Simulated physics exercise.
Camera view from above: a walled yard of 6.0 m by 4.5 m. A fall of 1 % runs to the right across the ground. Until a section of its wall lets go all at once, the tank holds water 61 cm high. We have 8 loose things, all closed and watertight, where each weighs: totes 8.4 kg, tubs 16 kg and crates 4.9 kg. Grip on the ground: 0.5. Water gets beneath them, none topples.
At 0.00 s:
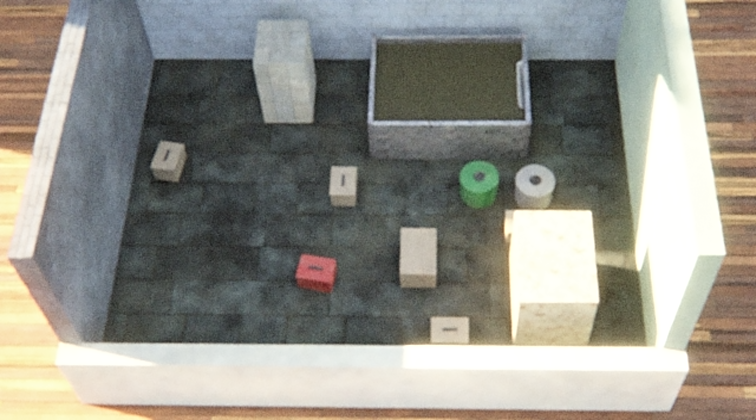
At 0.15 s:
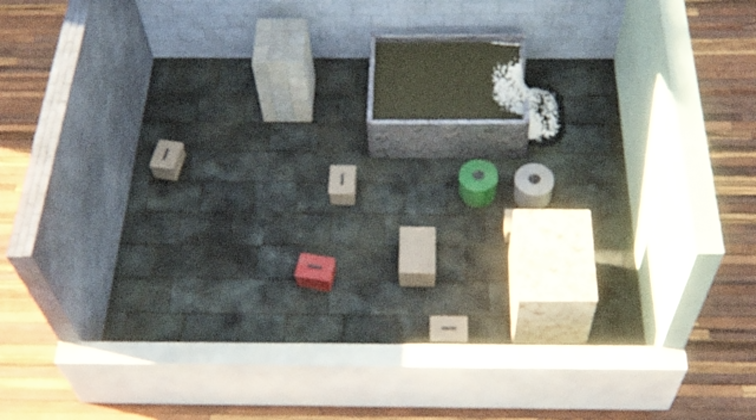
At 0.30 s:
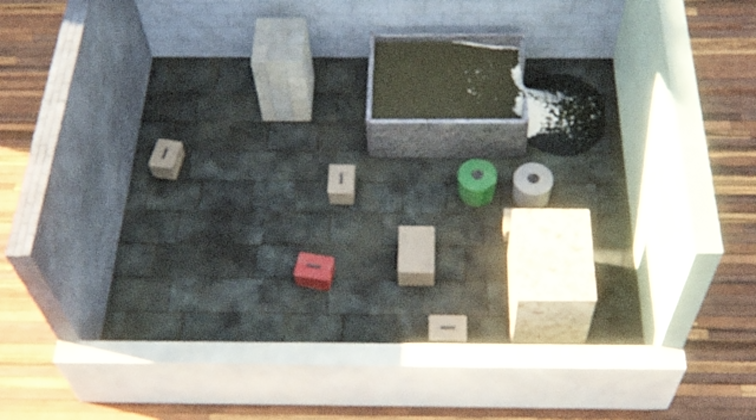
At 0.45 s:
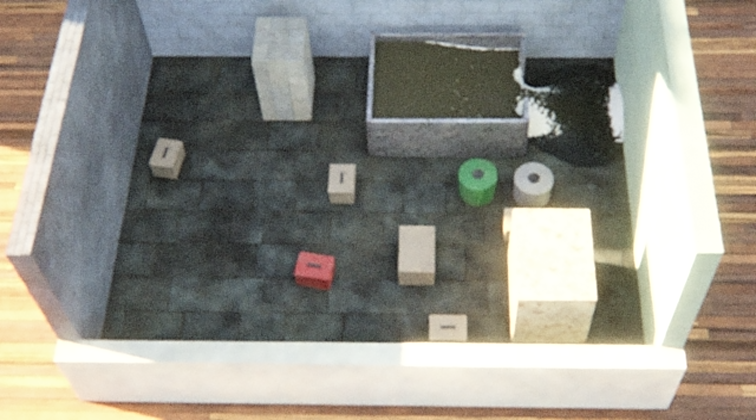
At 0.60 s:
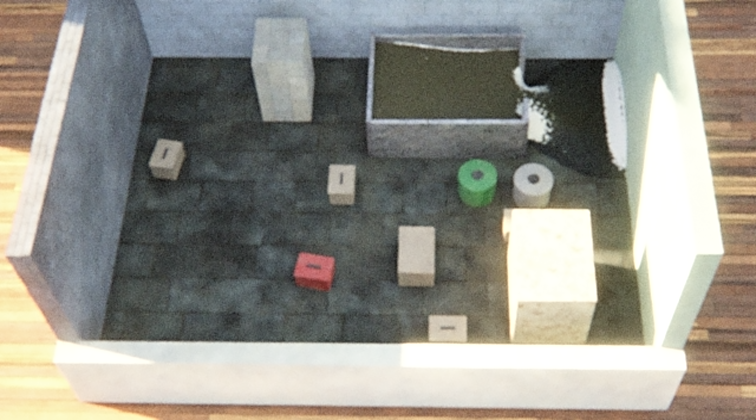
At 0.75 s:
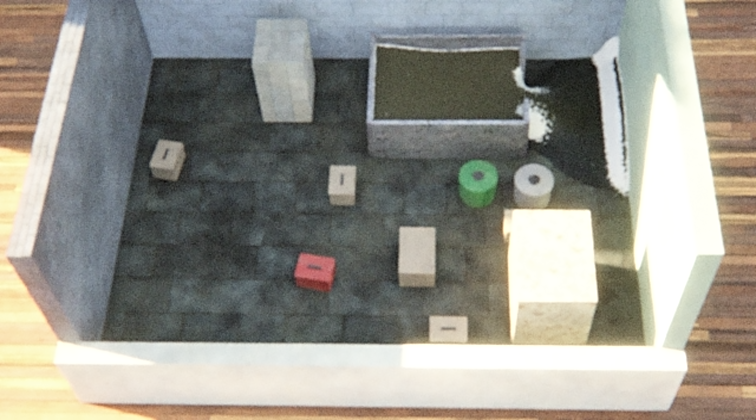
Water burst out of the right end of the gray tank, splashed across the dark floor to the right-hand wall, and spread along it, while the red box and green tub stayed put.
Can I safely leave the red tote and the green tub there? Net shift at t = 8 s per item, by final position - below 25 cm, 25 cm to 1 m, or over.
Result: The red tote is likely to keep to its spot; the green tub is likely to keep to its spot.
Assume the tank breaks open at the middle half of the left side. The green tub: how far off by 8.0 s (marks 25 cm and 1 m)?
In that scenario the green tub would have stayed in place.
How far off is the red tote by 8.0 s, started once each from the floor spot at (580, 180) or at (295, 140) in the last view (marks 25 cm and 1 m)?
Well, the first time it covers a big distance, and the second time it keeps still.
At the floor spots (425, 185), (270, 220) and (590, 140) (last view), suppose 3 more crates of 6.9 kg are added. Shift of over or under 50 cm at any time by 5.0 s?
Note, same order as listed: Inside the limit, inside the limit, beyond the limit.
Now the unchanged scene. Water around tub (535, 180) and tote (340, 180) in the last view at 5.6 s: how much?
4 and 4 cm.
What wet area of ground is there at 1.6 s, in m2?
Some 6.5 m2 of it.
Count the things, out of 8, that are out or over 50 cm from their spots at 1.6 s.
By that point, 0.
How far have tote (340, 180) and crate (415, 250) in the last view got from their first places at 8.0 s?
Respectively: 0 cm / 80 cm.
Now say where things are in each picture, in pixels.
In the first frame, the red tote at (316, 268) rests on the ground; the green tub at (479, 177) rests on the ground; 2.4 m2 under water; 0 of 8 have shifted.
In the second frame, the red tote at (315, 267) rests on the ground; the green tub at (478, 176), on the bottom; water covers 2.8 m2; 0 of 8 have shifted.
In the third frame, the red tote at (314, 266) rests on the ground; the green tub at (477, 175) rests on the ground; 3.4 m2 under water; 0 of 8 have shifted.
In the fourth frame, the red tote at (314, 266) rests on the ground; the green tub at (478, 174) rests on the ground; water covers 3.9 m2; 0 of 8 have shifted.
In the fifth frame, the red tote at (314, 267), on the bottom; the green tub at (477, 175) rests on the ground; water covers 4.2 m2; 0 of 8 have shifted.
In the sixth frame, the red tote at (314, 267), on the bottom; the green tub at (478, 176) rests on the ground; water covers 4.3 m2; 0 of 8 have shifted.
After 1.6 s the red tote is near (314, 267), 0.0 m from its start, aground; the green tub is near (478, 176), 0.0 m from its start, aground; 0 afloat.
After 3.6 s the red tote is near (314, 267), 0.0 m from its start, aground; the green tub is near (478, 176), 0.0 m from its start, aground; 0 afloat.
After 5.6 s the red tote is near (314, 268), 0.0 m from its start, aground; the green tub is near (478, 176), 0.0 m from its start, aground; 1 afloat.
After 8.0 s the red tote is near (314, 268), 0.0 m from its start, aground; the green tub is near (478, 176), 0.0 m from its start, aground; 1 afloat.
